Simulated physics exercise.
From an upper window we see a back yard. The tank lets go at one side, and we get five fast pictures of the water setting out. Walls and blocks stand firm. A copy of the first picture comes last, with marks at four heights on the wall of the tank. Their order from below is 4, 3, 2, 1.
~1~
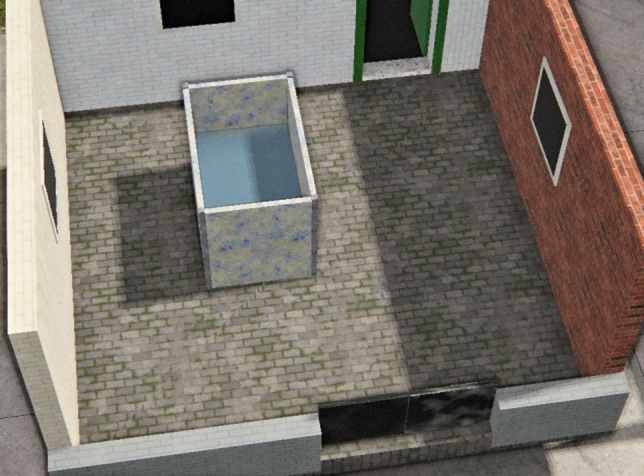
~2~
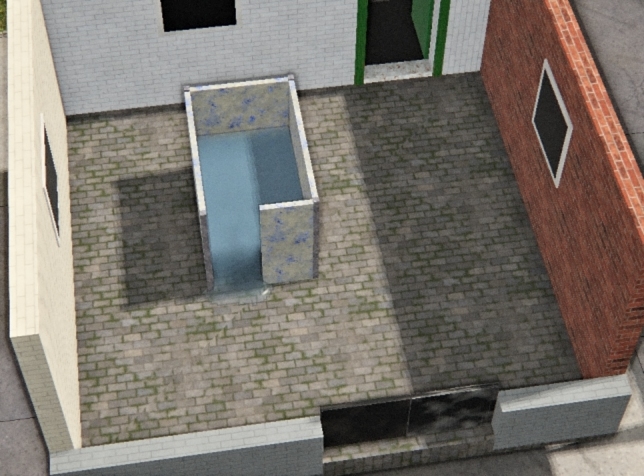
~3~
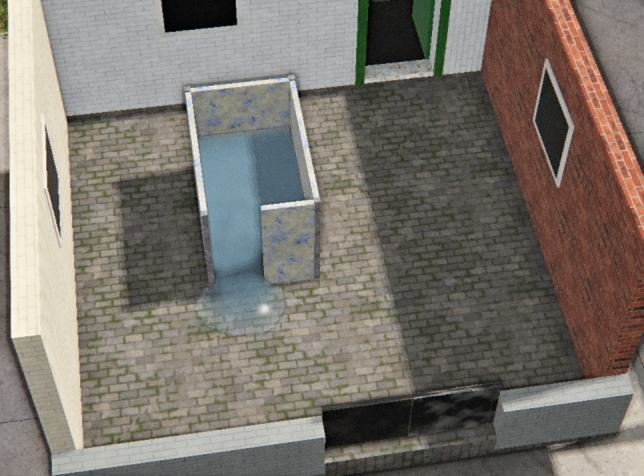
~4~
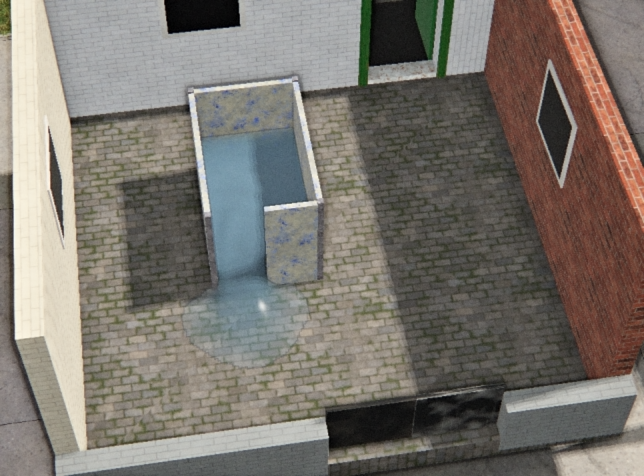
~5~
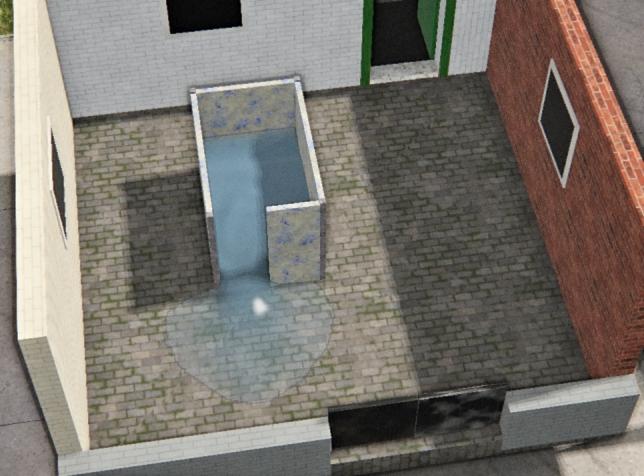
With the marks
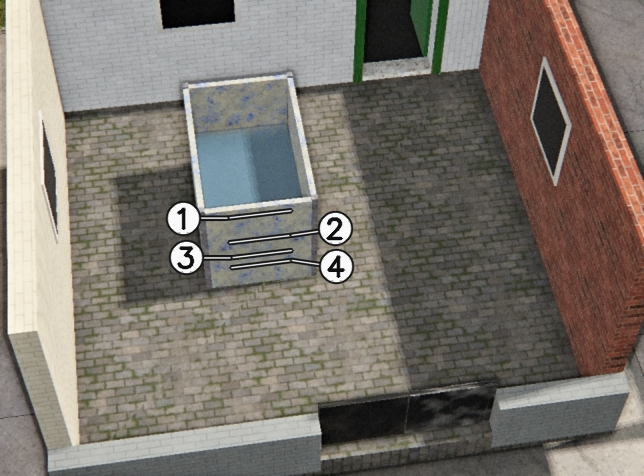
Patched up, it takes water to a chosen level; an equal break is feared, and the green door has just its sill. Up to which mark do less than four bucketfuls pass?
2 is the one.
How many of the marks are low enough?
Three of them.
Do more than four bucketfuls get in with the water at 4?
No, not at all.
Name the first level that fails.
That would be 1.
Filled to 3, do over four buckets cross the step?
No, that is safe.
On the marked copy, 1 at (259, 214); 2 at (260, 239); 3 at (261, 254); 4 at (261, 264); from the bottom up 4, 3, 2, 1.
With 1, about 9 bucketfuls get in.
With 2, a splash gets over, under a bucket.
With 3, nothing gets over.
With 4, nothing gets over.
